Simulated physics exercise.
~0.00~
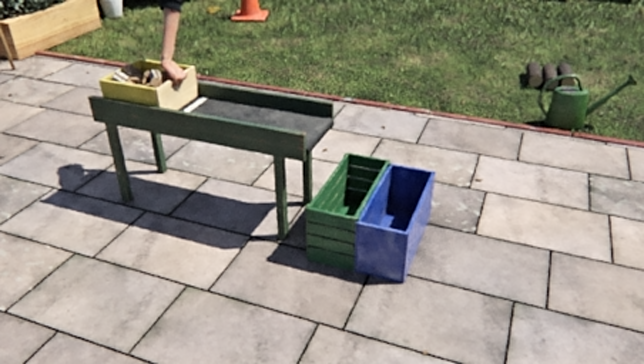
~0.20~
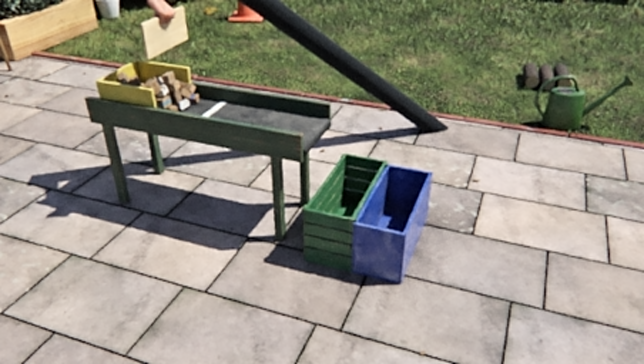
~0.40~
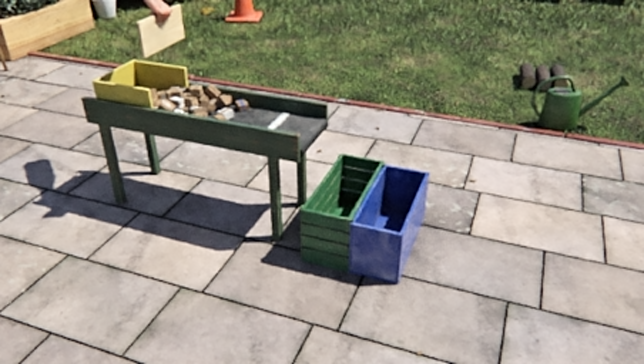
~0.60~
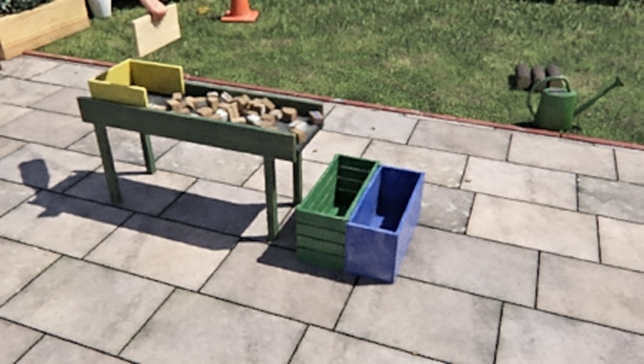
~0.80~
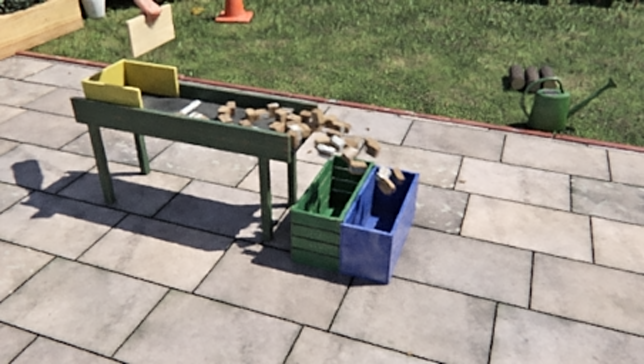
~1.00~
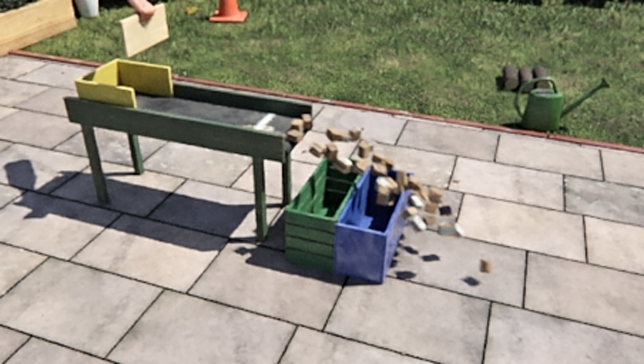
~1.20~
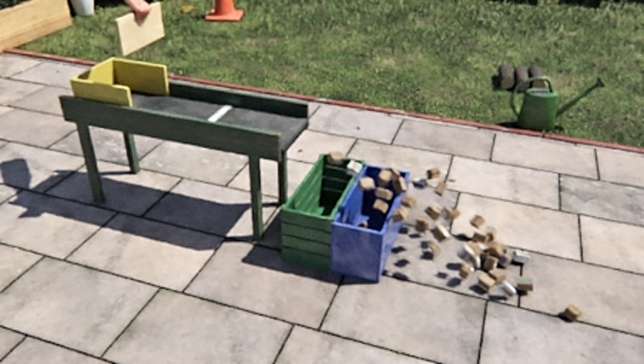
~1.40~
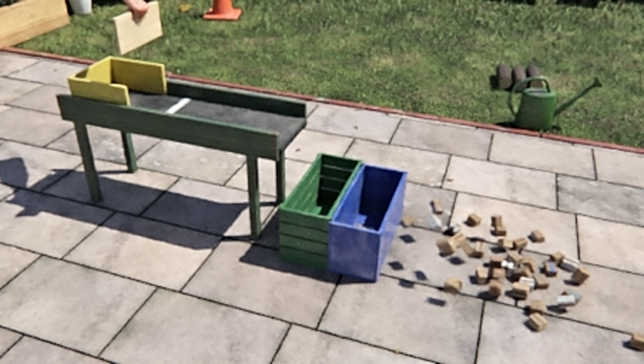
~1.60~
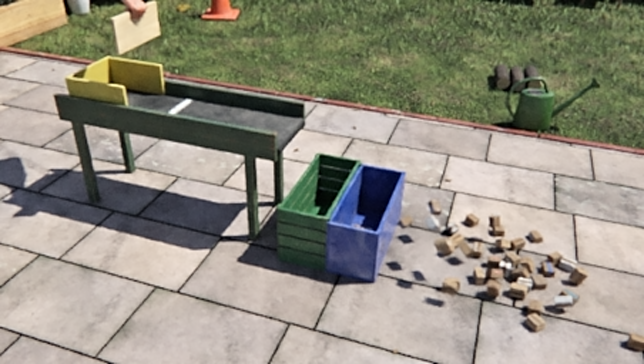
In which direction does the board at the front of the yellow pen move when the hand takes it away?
The board moves up, lifted clear of the yellow pen by the hand.
